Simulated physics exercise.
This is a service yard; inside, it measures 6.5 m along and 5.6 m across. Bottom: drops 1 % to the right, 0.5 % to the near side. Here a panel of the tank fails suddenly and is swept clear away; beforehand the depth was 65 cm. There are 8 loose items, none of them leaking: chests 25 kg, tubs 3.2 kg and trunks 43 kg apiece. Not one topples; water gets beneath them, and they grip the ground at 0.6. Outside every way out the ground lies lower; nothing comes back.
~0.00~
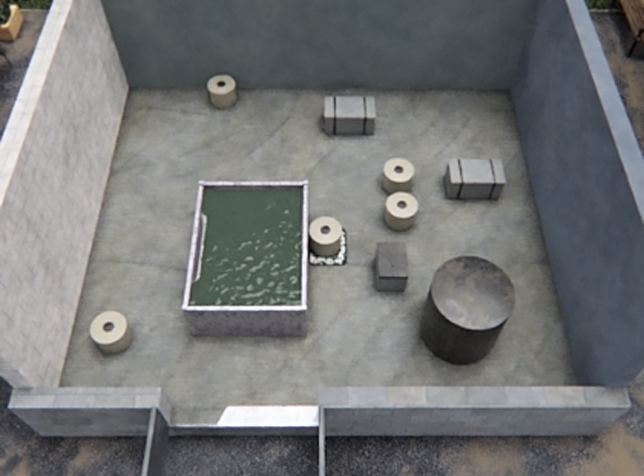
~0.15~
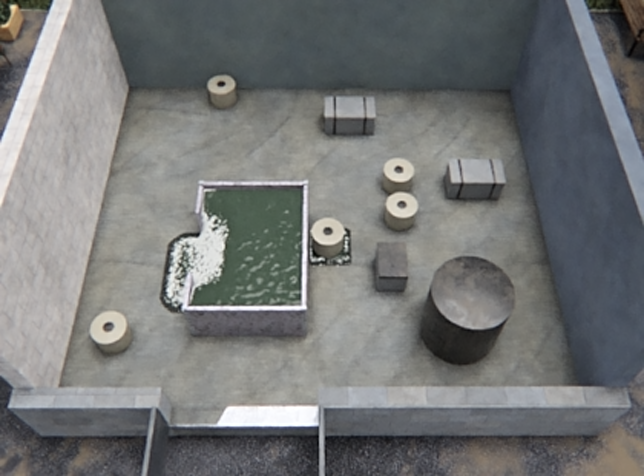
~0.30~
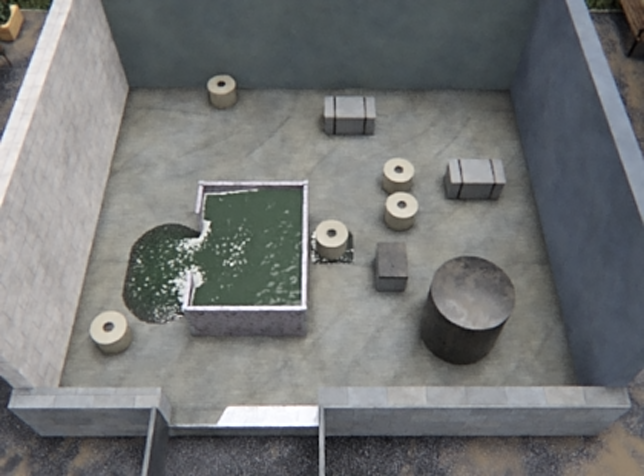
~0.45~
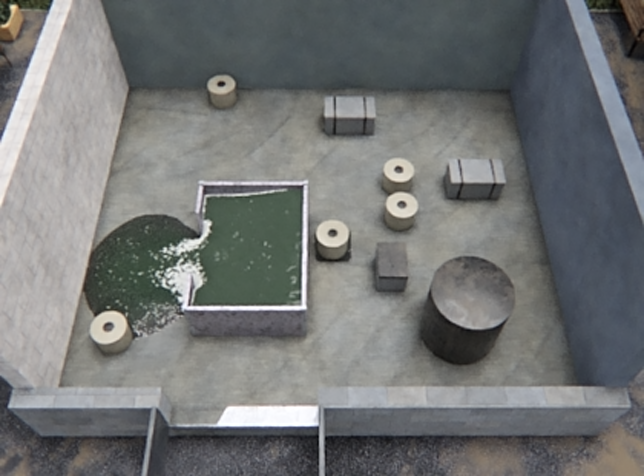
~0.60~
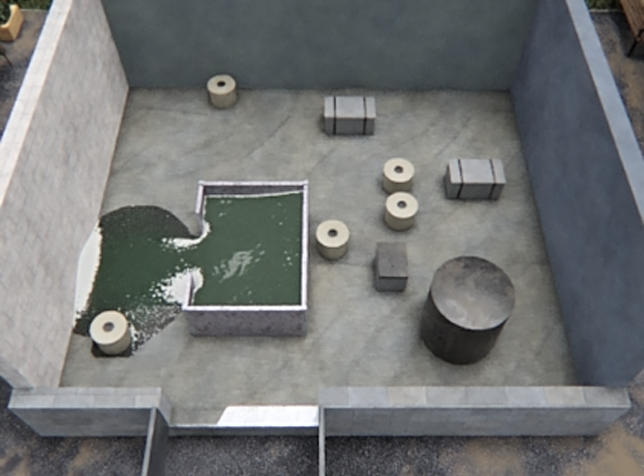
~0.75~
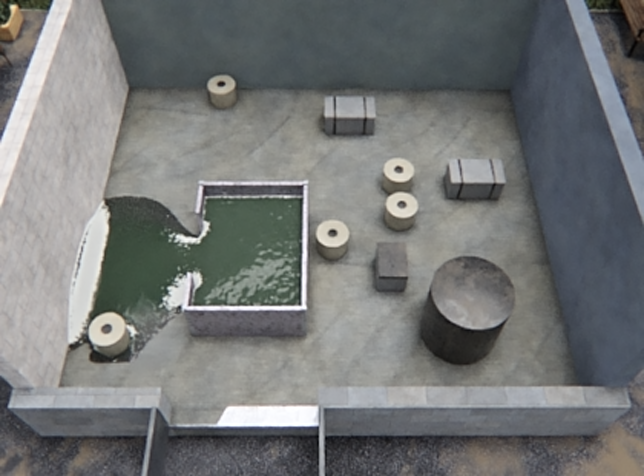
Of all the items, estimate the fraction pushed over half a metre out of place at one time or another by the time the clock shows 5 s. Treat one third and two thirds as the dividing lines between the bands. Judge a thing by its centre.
I expect that share to be quite small, below a third.
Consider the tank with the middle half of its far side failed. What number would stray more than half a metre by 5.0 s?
Result: 1.
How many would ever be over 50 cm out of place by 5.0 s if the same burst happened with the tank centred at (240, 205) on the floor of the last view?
Then the count would be 2.
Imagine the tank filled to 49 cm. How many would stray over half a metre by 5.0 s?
I count 2 of them in that case.
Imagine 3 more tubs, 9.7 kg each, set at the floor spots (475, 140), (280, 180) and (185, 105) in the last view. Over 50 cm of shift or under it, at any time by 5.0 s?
Result, in sequence: Below the mark / below the mark / above the mark.
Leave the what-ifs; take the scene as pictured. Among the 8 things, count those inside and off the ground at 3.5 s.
At that instant the tally stands at 2.
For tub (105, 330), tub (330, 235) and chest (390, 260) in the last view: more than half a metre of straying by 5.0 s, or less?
In turn: Over, short of it, under.
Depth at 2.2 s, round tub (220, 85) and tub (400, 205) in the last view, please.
About 1 and 0 cm.
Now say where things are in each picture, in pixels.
The first picture shows a tub at (325, 230), on the bottom; a tub at (108, 327), on the bottom; water covers 2.7 m2; 0 of 8 have shifted.
The second picture shows a tub at (328, 231), on the bottom, 3 cm from its start; a tub at (108, 327) rests on the ground; water covers 3.3 m2; 0 of 8 have shifted.
The third picture shows a tub at (331, 233) rests on the ground, 8 cm from its start; a tub at (108, 327) rests on the ground; 4.1 m2 under water; 1 of 8 have shifted.
The fourth picture shows a tub at (332, 233) rests on the ground, 10 cm from its start; a tub at (108, 327), on the bottom; 5.0 m2 under water; 1 of 8 have shifted.
The fifth picture shows a tub at (332, 233), on the bottom, 10 cm from its start; a tub at (108, 327), on the bottom; water covers 5.6 m2; 1 of 8 have shifted.
The sixth picture shows a tub at (332, 233), on the bottom, 10 cm from its start; a tub at (107, 329) rests on the ground, 3 cm from its start; water covers 5.9 m2; 1 of 8 have shifted.
After 1.1 s 0 of 8 are over 50 cm from their spots; 0 afloat.
After 2.2 s 1 of 8 are over 50 cm from their spots; 1 afloat.
After 3.5 s 2 of 8 are over 50 cm from their spots; 2 afloat.
After 5.0 s 2 of 8 are over 50 cm from their spots, and 2 have been at some point; 2 afloat.
